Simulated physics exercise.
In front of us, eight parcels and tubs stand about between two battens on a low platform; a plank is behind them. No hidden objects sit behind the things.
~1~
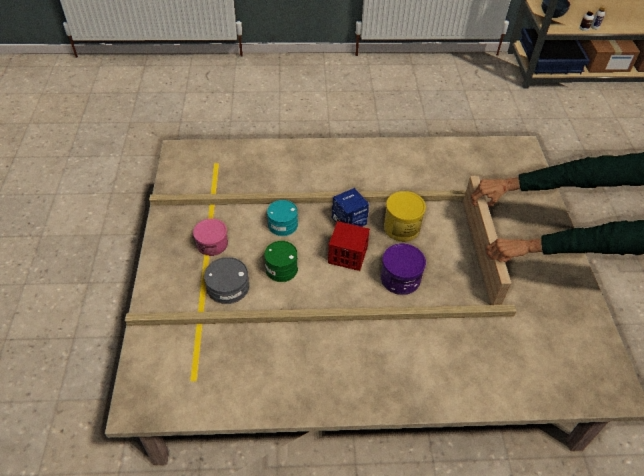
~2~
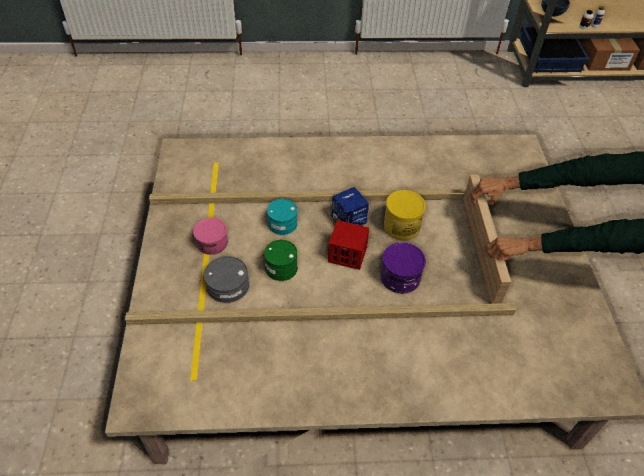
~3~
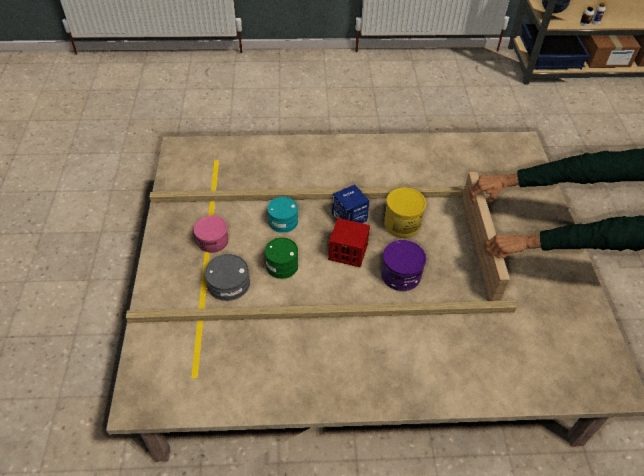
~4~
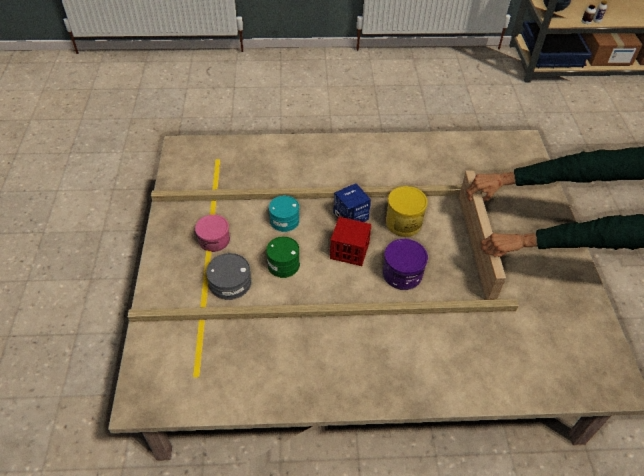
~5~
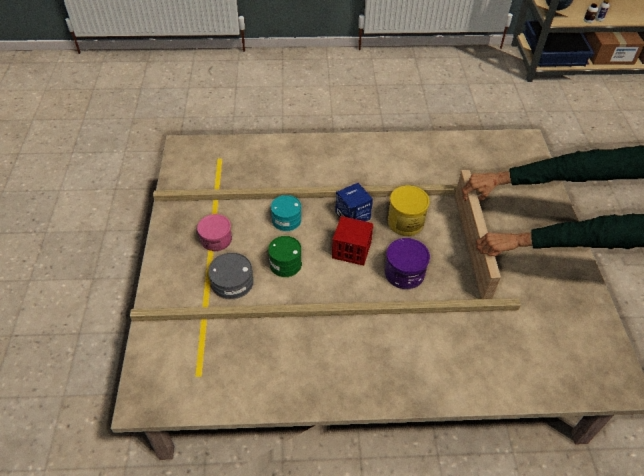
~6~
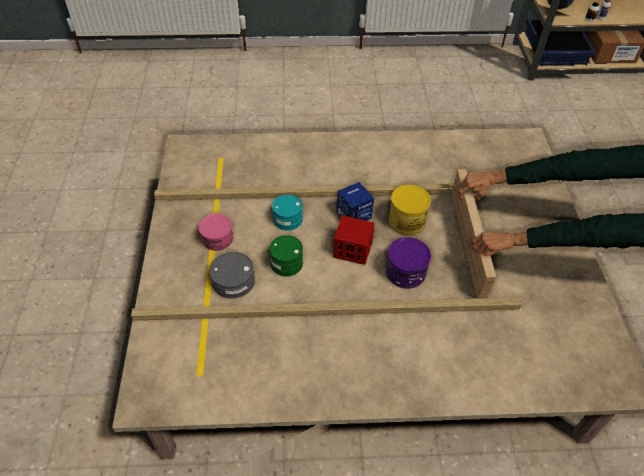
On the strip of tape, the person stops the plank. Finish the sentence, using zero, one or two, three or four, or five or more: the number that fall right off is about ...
The number that fall right off is about one or two.
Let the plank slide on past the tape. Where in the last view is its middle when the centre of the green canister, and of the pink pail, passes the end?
Estimated middle: (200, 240), and (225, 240) for the other.
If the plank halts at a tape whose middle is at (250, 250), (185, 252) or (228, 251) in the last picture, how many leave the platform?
Those tries give 0, 5 and 0.
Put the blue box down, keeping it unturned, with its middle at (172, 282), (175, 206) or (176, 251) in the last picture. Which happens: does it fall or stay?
At the three spots, the blue box tips over, tips over and tips over.
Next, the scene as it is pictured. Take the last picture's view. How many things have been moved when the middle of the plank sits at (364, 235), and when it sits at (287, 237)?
5 and 8.
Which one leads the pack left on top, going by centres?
Answer: The turquoise canister.
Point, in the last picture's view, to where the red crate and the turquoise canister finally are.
About (172, 241), and the other about (148, 224).
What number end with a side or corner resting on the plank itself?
Number in contact with it: 2.
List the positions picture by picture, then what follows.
In the first frame, pink pail (211, 237); grey canister (227, 280); green canister (281, 262); plank (485, 239); tape (207, 256).
In the second frame, grey canister (227, 279); purple pail (402, 268).
In the third frame, green canister (282, 258); yellow pail (404, 213).
In the fourth frame, pink pail (213, 233); plank (480, 233).
In the fifth frame, grey canister (231, 276); blue box (354, 206).
In the sixth frame, pink pail (216, 232); grey canister (232, 275); green canister (286, 256); plank (471, 232); tape (212, 251).
Soon after, none off yet; pink pail at rest near (216, 232); grey canister at rest near (232, 275); green canister at rest near (286, 256).
Then, none off yet; pink pail moved a little near (204, 238); grey canister moved a little near (208, 278); green canister moved about its own width near (243, 262).
At rest, the number that fall off is one or two; fallen, grey canister and pink pail.
